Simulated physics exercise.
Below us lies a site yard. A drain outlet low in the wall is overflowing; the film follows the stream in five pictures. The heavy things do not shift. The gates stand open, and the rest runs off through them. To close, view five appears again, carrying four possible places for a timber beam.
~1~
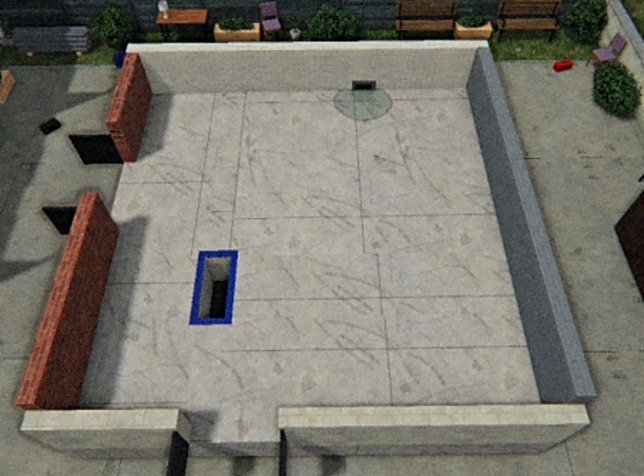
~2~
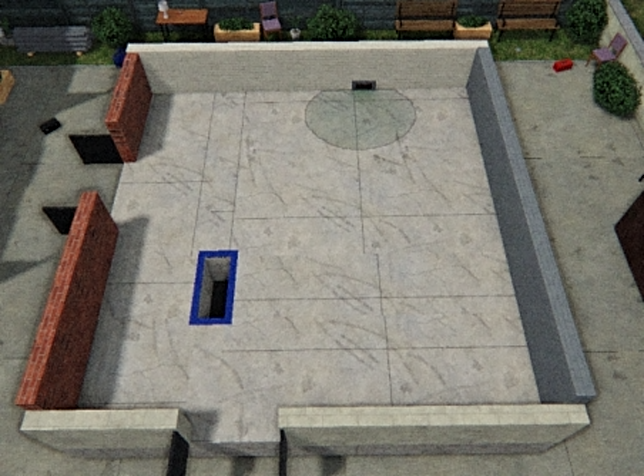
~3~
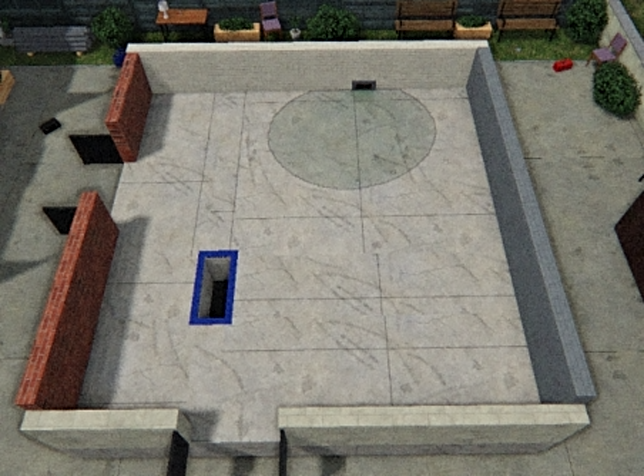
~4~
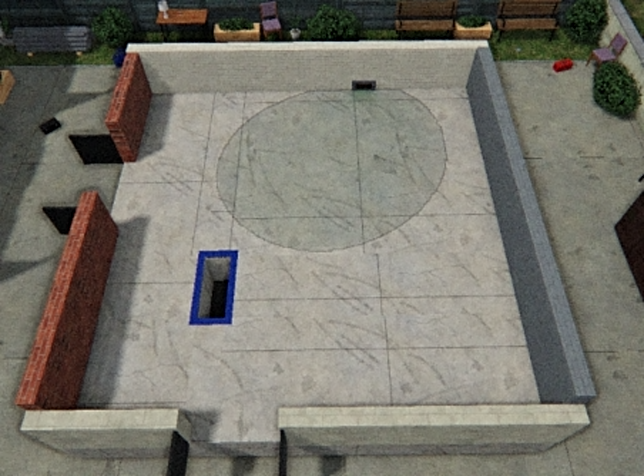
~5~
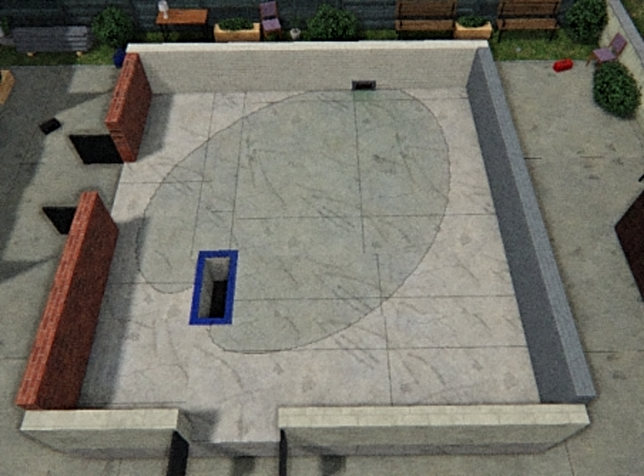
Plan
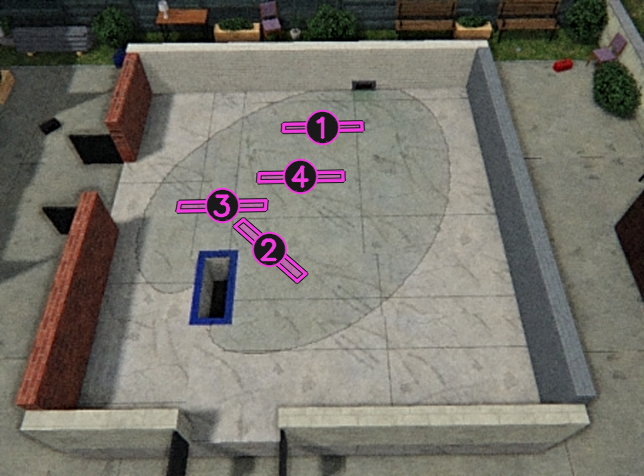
A walled concrete site yard is seen from high above, with benches, chairs and shrubs beyond its pale far wall. Red brick walls stand on the left, a grey wall on the right, and a blue-edged drain pit sits left of centre, with gaps in the left and near walls. From a small outfall at the far wall, a thin greenish sheet of water spreads toward the lower left, reaching and wrapping around the pit, while the camera stays still.
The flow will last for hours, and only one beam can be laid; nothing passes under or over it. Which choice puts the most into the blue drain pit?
The best spot is 3.
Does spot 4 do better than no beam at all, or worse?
It is worse.
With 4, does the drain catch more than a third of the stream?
No, it does not.
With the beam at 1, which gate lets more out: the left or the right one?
More leaves on the right.
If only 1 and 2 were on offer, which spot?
1 it is.
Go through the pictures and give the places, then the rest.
In the first frame, outfall at (364, 85); blue drain pit at (215, 286); open gate at (238, 425); open gate at (128, 195); 2 % of the ground under water, visible out to (341, 110); blue drain pit still dry.
In the second frame, 6 % of the ground under water, visible out to (366, 146); blue drain pit still dry.
In the third frame, 14 % of the ground under water, visible out to (309, 178); blue drain pit still dry.
In the fourth frame, 27 % of the ground under water, visible out to (288, 242); blue drain pit still dry.
In the fifth frame, 44 % of the ground under water, visible out to (228, 337); blue drain pit taking water.
In magenta, 1 from (283, 127) to (361, 126); 2 from (239, 223) to (301, 277); 3 from (178, 206) to (265, 205); 4 from (258, 177) to (342, 176).
With 1, about 15 % of the stream goes into the blue drain pit, about 79 % out by the gates.
With 2, about 11 % of the stream goes into the blue drain pit, about 85 % out by the gates.
With 3, about 25 % of the stream goes into the blue drain pit, about 68 % out by the gates.
With 4, about 15 % of the stream goes into the blue drain pit, about 81 % out by the gates.
